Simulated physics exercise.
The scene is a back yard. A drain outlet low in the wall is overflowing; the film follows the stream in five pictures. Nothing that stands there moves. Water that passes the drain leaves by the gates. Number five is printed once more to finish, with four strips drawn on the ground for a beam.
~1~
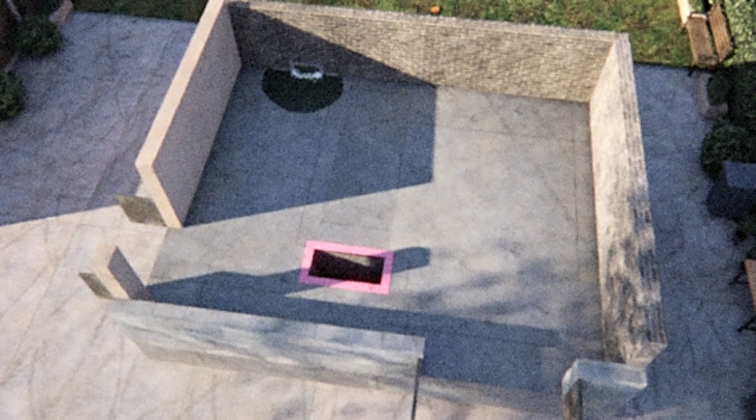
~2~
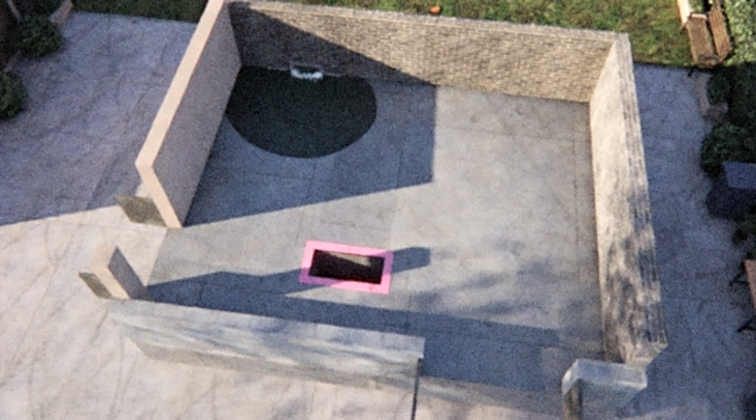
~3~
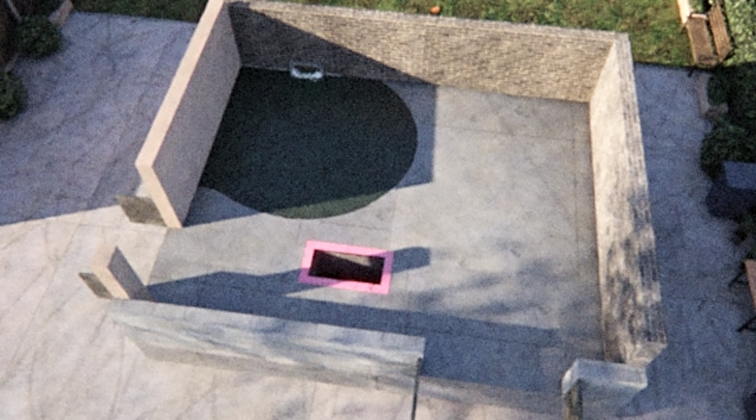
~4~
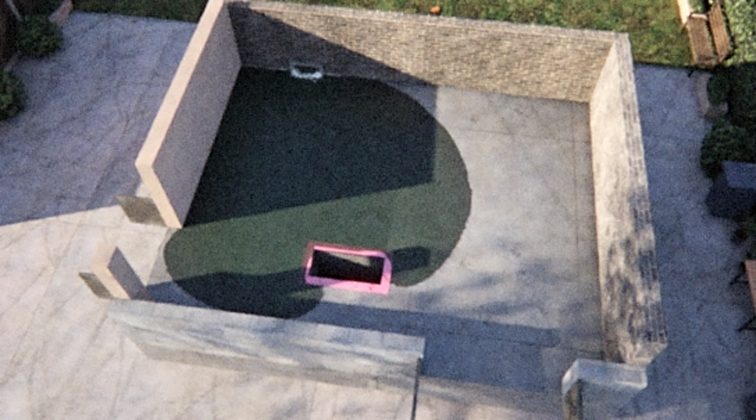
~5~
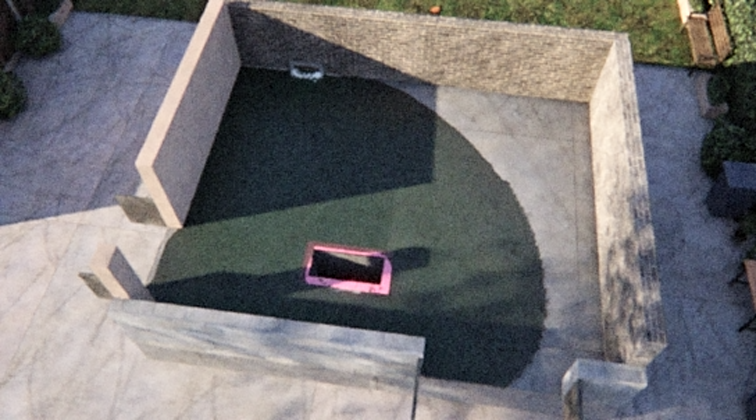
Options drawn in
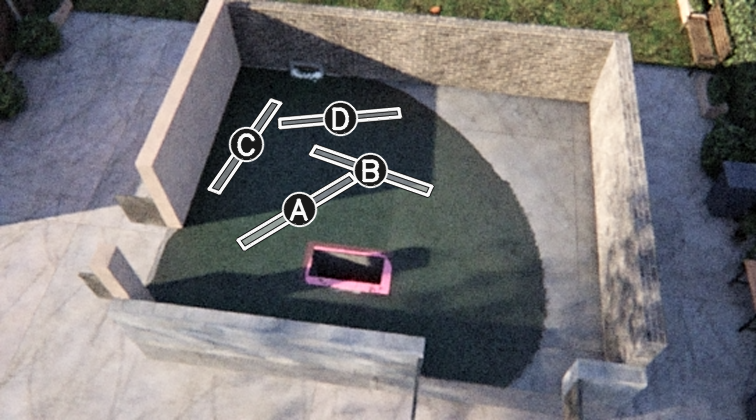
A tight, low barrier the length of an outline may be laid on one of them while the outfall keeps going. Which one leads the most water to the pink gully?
The answer is place C.
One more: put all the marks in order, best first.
Best to worst: C, B, D, A.
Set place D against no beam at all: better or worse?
Place D is worse.
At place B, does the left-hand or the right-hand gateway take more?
More leaves on the right.
On the marked copy, A from (241, 244) to (352, 177); B from (313, 150) to (429, 190); C from (214, 190) to (275, 101); D from (279, 123) to (399, 112).
With A, about 7 % of the stream runs into the pink gully, about 93 % out by the gates.
With B, about 17 % of the stream runs into the pink gully, about 83 % out by the gates.
With C, about 29 % of the stream runs into the pink gully, about 71 % out by the gates.
With D, about 13 % of the stream runs into the pink gully, about 87 % out by the gates.
